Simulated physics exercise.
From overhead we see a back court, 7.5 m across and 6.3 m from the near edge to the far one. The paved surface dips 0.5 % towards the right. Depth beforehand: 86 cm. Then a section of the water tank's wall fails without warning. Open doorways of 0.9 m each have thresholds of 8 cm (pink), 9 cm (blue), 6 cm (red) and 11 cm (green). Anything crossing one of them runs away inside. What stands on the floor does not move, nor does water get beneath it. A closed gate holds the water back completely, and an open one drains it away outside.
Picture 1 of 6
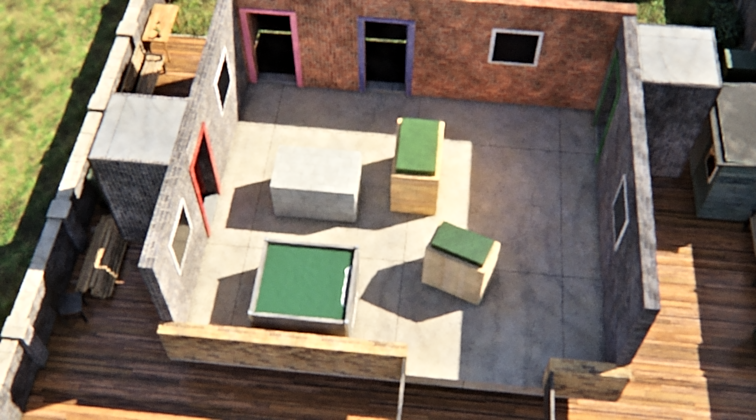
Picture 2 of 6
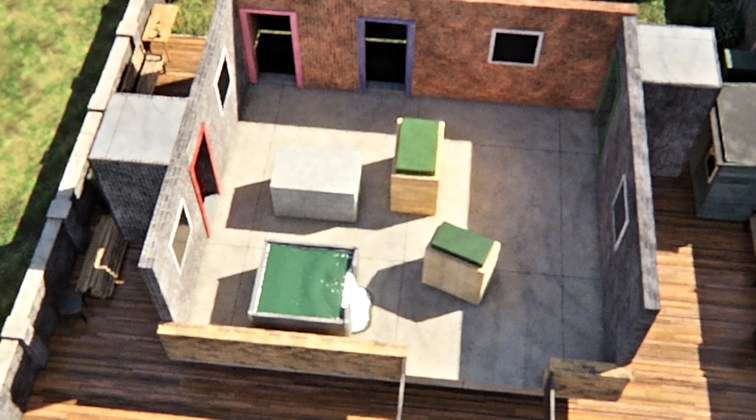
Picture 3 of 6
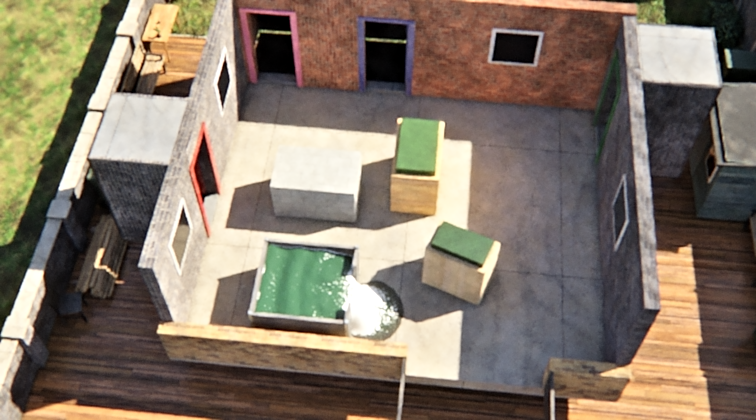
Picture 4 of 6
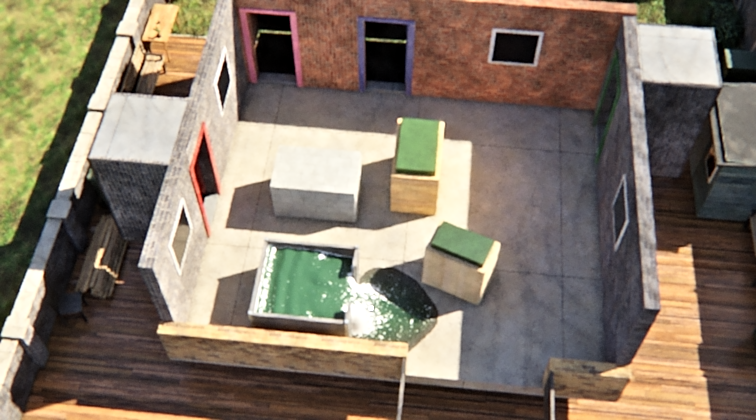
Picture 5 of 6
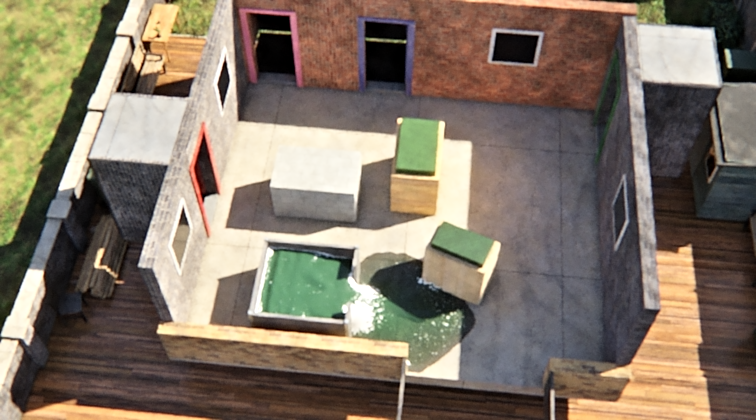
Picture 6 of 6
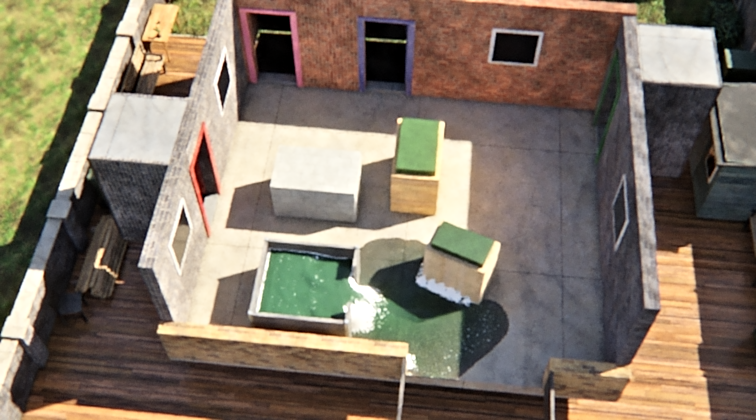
In a walled back court seen from above, green water sat still in a tank, then poured out of its right side, foaming, and spread rightward across the paving around a green-topped box.
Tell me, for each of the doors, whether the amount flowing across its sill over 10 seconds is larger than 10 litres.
At the end, pink door: Beneath the limit; blue door: Beneath the limit; red door: Beneath the limit; green door: Beneath the limit.
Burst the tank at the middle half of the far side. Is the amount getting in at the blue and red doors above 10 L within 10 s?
Against the limit, the blue door stays within it and the red door exceeds it.
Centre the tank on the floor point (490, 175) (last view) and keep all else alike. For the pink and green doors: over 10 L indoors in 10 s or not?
Then: Pink below, green past it.
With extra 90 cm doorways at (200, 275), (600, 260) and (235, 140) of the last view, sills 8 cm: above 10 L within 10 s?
Note, doorways in listed order: Stays short, stays short, stays short.
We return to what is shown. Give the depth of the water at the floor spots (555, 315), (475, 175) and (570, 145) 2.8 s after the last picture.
8, 1 and 1 cm, respectively.
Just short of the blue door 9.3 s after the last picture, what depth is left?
Reading: Close to 3.0 cm.
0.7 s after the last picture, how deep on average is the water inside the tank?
Roughly 50 centimetres.
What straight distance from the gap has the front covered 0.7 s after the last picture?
4.6 m.
Then, 0.7 s after the last picture water covers 20 % of the floor and is deepest (38 cm) near (358, 312); pink door not reached, blue door not reached, red door not reached, green door not reached.
Then, 1.5 s after the last picture water covers 30 % of the floor and is deepest (45 cm) near (597, 381); pink door not reached, blue door not reached, red door not reached, green door not reached.
Then, 2.8 s after the last picture water covers 40 % of the floor and is deepest (22 cm) near (556, 376); pink door not reached, blue door not reached, red door not reached, green door not reached.
Then, 5.3 s after the last picture water covers 60 % of the floor and is deepest (13 cm) near (579, 134); pink door not reached, blue door not reached, red door not reached, green door 6 cm at the sill, 0 L in.
Then, 9.3 s after the last picture water covers 75 % of the floor and is deepest (7 cm) near (563, 188); pink door 2 cm at the sill, 0 L in, blue door 3 cm at the sill, 0 L in, red door not reached, green door 7 cm at the sill, 0 L in.
